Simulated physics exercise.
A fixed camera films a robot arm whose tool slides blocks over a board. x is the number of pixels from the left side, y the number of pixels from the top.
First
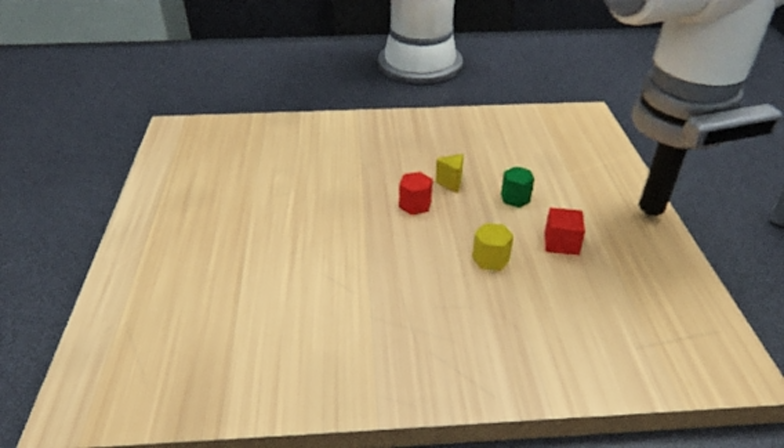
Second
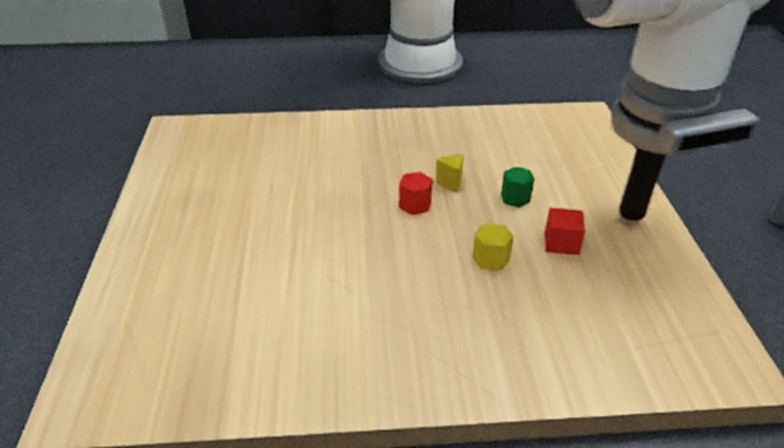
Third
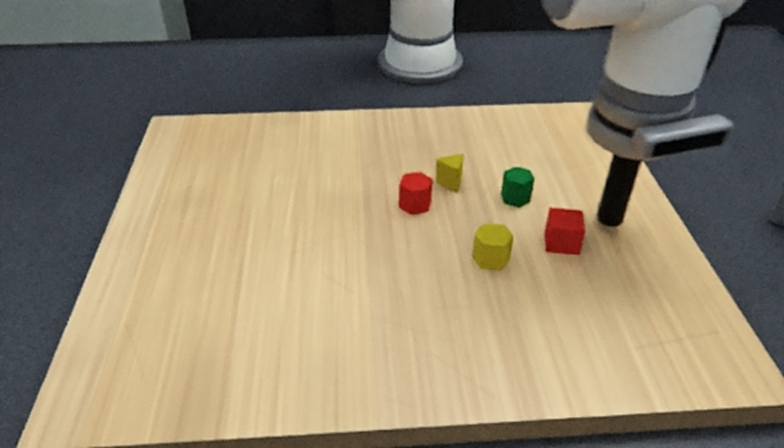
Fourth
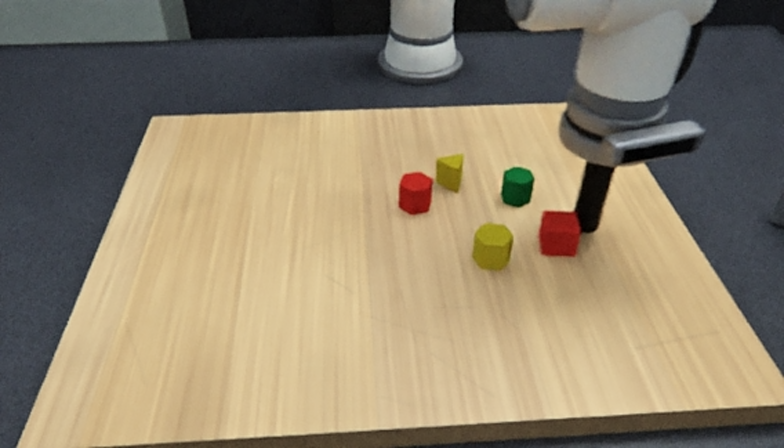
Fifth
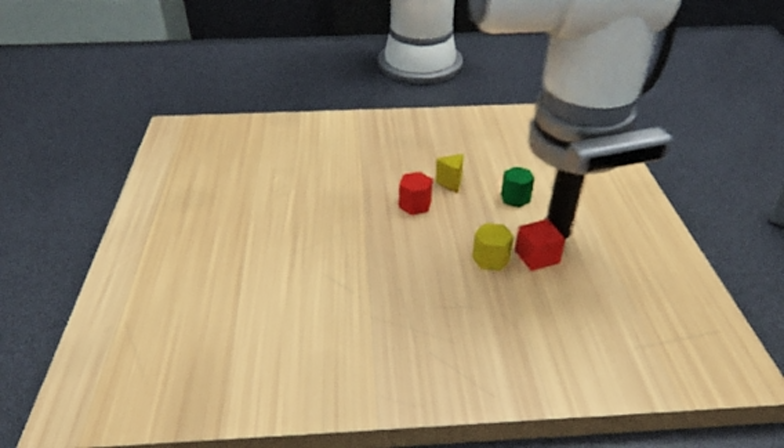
On a light wooden board on a dark surface, a robot arm holds a black tool to the right of five small red, yellow and green blocks. The arm moves the tool left across the board until it meets the red cube, then pushes the cube left, turning it, close beside the yellow hexagonal block.
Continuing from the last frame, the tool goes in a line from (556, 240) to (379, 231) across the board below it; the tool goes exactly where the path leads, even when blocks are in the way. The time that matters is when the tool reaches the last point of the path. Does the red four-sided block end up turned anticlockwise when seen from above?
My answer is yes.
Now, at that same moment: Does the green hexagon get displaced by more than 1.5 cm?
I expect not.
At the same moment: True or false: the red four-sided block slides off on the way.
That is true.
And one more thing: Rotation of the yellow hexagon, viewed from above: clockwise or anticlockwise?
Its spin: Clockwise.
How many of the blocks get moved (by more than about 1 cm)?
The number is one.
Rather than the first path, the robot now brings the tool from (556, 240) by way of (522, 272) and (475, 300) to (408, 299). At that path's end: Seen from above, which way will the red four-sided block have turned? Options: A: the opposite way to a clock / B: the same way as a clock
I choose A.
On the path given first. One third of the way, tool (497, 230); yellow hexagon (490, 236), turned 20° clockwise; red four-sided block (527, 236), turned 65° anticlockwise.
Two thirds of the way, tool (438, 227); yellow hexagon (490, 236), turned 20° clockwise; red four-sided block (527, 236), turned 65° anticlockwise.
At the end, tool (379, 222); red hexagon in place; yellow hexagon (490, 236), turned 20° clockwise; green hexagon in place; red four-sided block (527, 236), turned 65° anticlockwise.
